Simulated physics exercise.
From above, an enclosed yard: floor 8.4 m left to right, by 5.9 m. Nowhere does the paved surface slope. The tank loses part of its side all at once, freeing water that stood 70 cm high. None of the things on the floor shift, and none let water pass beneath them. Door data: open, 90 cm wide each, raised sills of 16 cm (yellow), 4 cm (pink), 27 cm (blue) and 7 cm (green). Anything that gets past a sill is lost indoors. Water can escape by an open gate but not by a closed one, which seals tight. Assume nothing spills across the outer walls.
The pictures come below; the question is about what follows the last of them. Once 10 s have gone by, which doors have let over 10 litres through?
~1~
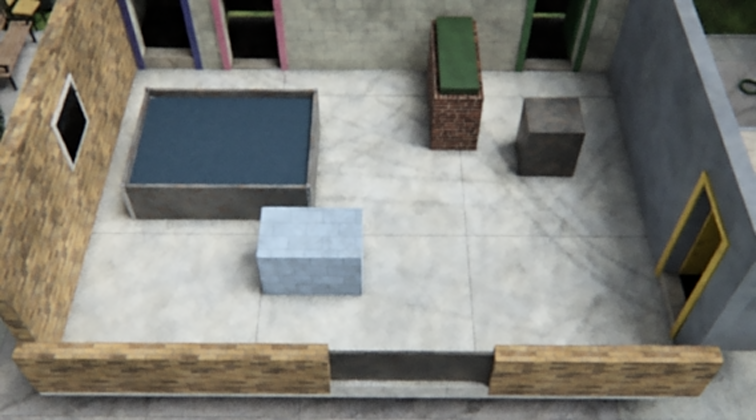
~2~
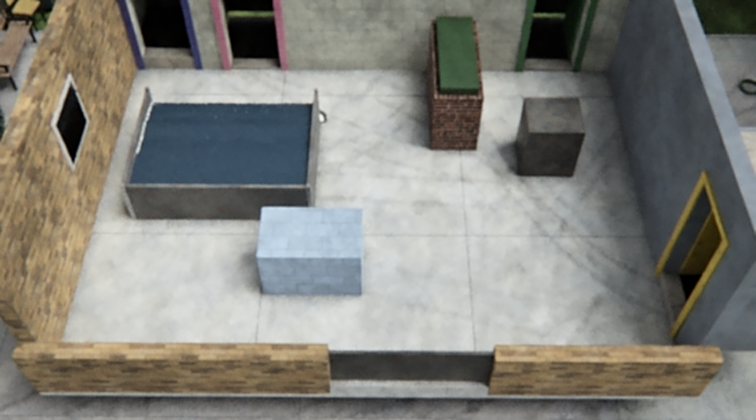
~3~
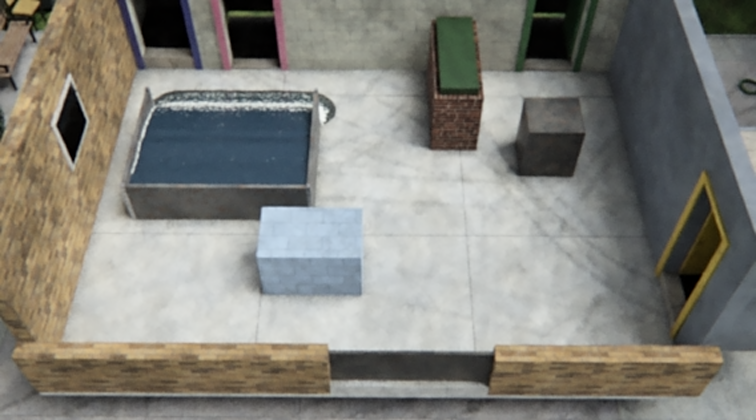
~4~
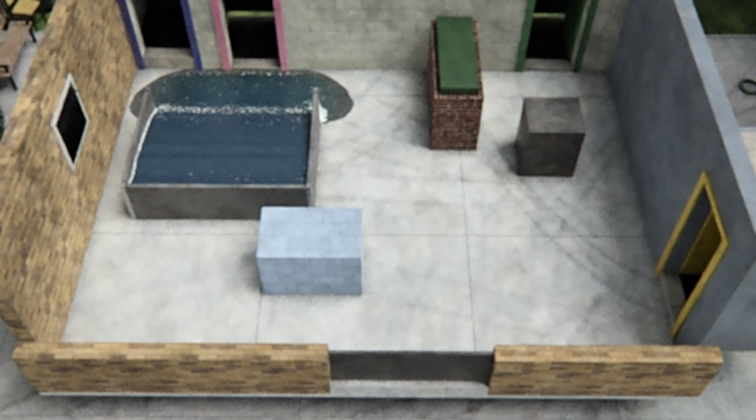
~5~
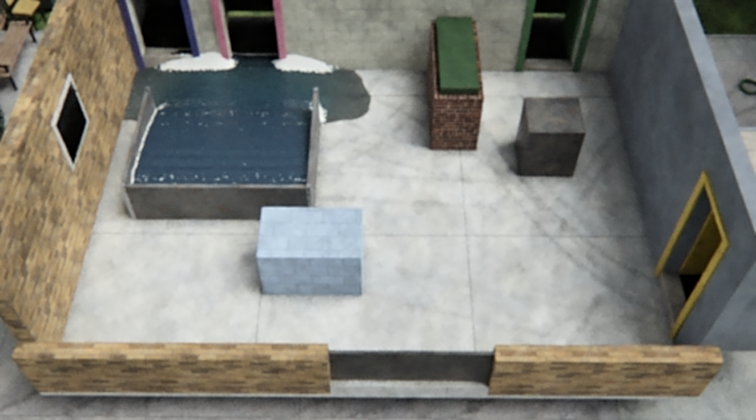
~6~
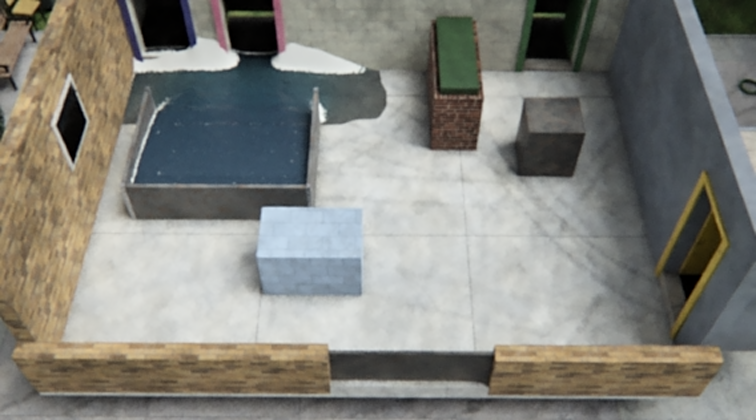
Taking each door: The yellow door has not let over 10 litres through; the pink door has let over 10 litres through; the blue door has let over 10 litres through; the green door has not let over 10 litres through.
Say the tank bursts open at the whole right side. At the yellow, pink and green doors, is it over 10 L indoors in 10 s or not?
Yellow beyond, pink beyond, green beyond.
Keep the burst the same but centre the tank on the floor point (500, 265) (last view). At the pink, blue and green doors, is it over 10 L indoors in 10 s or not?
Checking each door against the limit: Pink tops it, blue does not exceed it, green tops it.
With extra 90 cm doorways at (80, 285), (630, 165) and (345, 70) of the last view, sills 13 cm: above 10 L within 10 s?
Well, the first is on the low side, the second is on the low side, and the third is on the high side.
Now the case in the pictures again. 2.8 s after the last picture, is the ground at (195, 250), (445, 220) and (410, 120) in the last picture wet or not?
First spot bone dry, second soaked, third soaked.
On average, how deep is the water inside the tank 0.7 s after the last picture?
Roughly 34 cm on average.
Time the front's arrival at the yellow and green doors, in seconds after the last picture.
Arrival: Yellow 7.0 s, green 1.3 s.
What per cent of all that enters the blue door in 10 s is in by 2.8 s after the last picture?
Fraction in by then: Around 100 per cent.
Then, 0.7 s after the last picture water covers 15 % of the floor and is deepest (51 cm) near (258, 74); yellow door not reached, pink door 46 cm at the sill, 317 L in, blue door 42 cm at the sill, 26 L in, green door not reached.
Then, 1.5 s after the last picture water covers 25 % of the floor and is deepest (42 cm) near (137, 73); yellow door not reached, pink door 34 cm at the sill, 620 L in, blue door 38 cm at the sill, 82 L in, green door 2 cm at the sill, 0 L in.
Then, 2.8 s after the last picture water covers 45 % of the floor and is deepest (29 cm) near (56, 368); yellow door not reached, pink door 19 cm at the sill, 849 L in, blue door 23 cm at the sill, 108 L in, green door 2 cm at the sill, 0 L in.
Then, 5.3 s after the last picture water covers 75 % of the floor and is deepest (15 cm) near (354, 300); yellow door not reached, pink door 10 cm at the sill, 968 L in, blue door 9 cm at the sill, 108 L in, green door 1 cm at the sill, 0 L in.
Then, 9.3 s after the last picture water covers 90 % of the floor and is deepest (12 cm) near (661, 372); yellow door 10 cm at the sill, 0 L in, pink door 9 cm at the sill, 1047 L in, blue door 10 cm at the sill, 108 L in, green door 2 cm at the sill, 0 L in.
